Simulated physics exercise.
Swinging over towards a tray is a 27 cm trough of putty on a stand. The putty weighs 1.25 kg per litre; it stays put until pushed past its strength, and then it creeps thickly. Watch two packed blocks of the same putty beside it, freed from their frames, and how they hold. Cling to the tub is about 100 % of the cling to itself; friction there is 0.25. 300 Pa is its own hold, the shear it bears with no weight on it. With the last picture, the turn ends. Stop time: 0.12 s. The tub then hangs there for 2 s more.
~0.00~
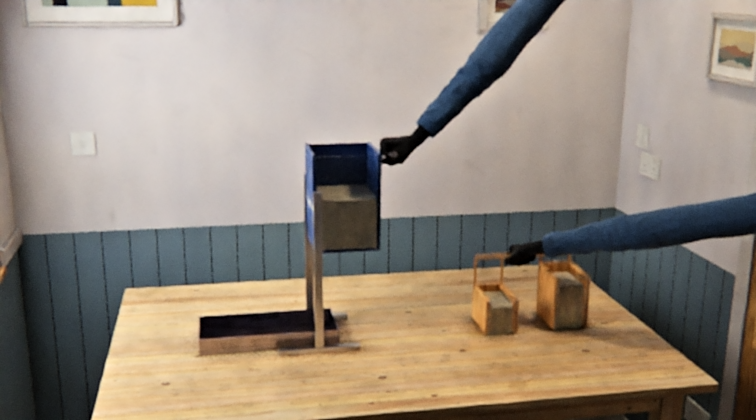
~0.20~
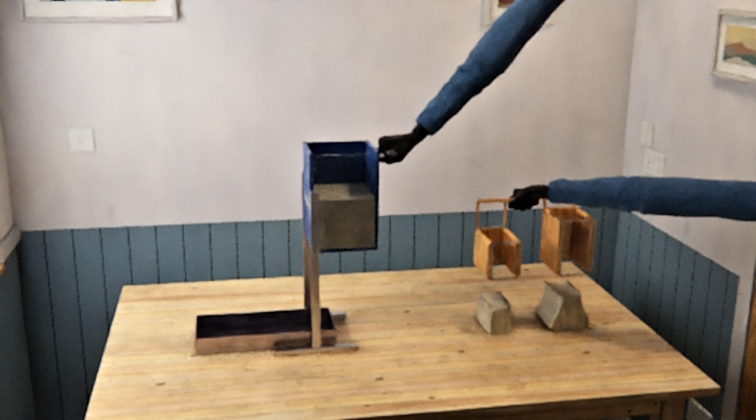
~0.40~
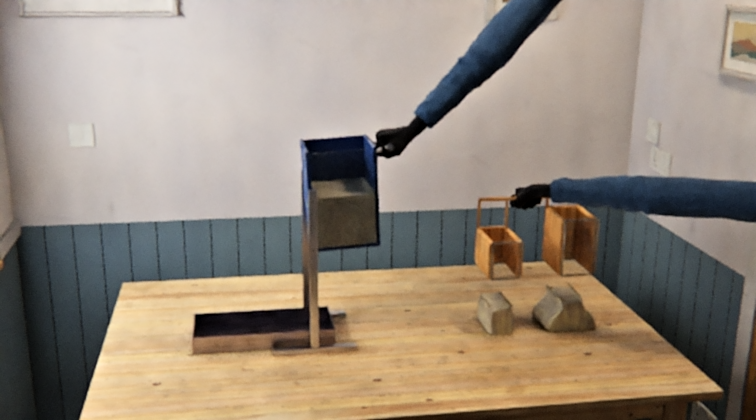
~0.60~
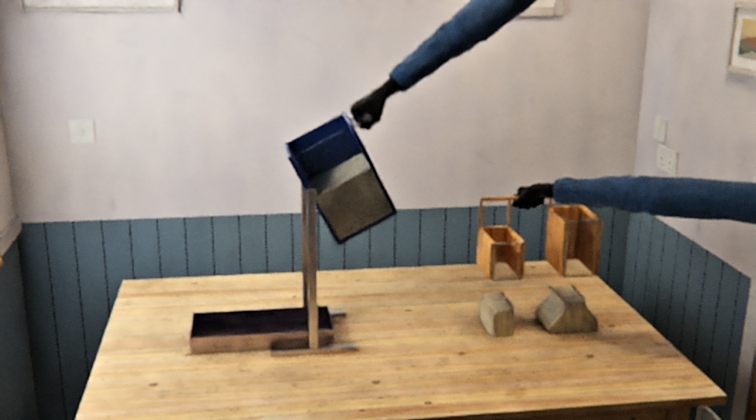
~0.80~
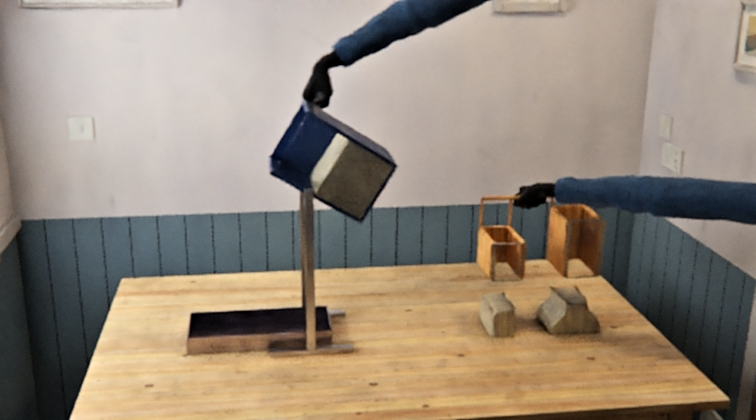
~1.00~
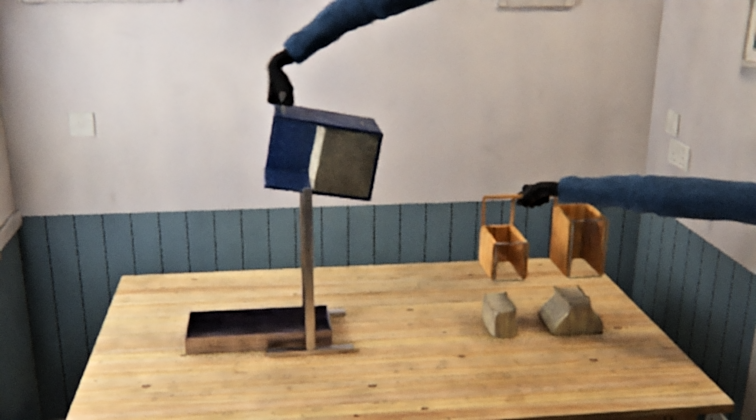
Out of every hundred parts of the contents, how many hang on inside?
Some 100 in every hundred.
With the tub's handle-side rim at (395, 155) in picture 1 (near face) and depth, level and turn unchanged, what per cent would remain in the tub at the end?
Remaining in tub at end: Approx. 100 %.
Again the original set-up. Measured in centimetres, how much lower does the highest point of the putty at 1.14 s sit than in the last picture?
I reckon it's close to 2 cm.
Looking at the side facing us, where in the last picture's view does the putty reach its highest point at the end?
I'd point to somewhere around (363, 141).
By 1.14 s, the tub is at 80 degrees and holds 100 %.
By 1.31 s, the tub is at 80 degrees and holds 100 %.
By 1.48 s, the tub is at 80 degrees and holds 100 %.
By 1.65 s, the tub is at 80 degrees and holds 100 %.
By 3.00 s, at the end, the tub is at 80 degrees and holds 100 %.
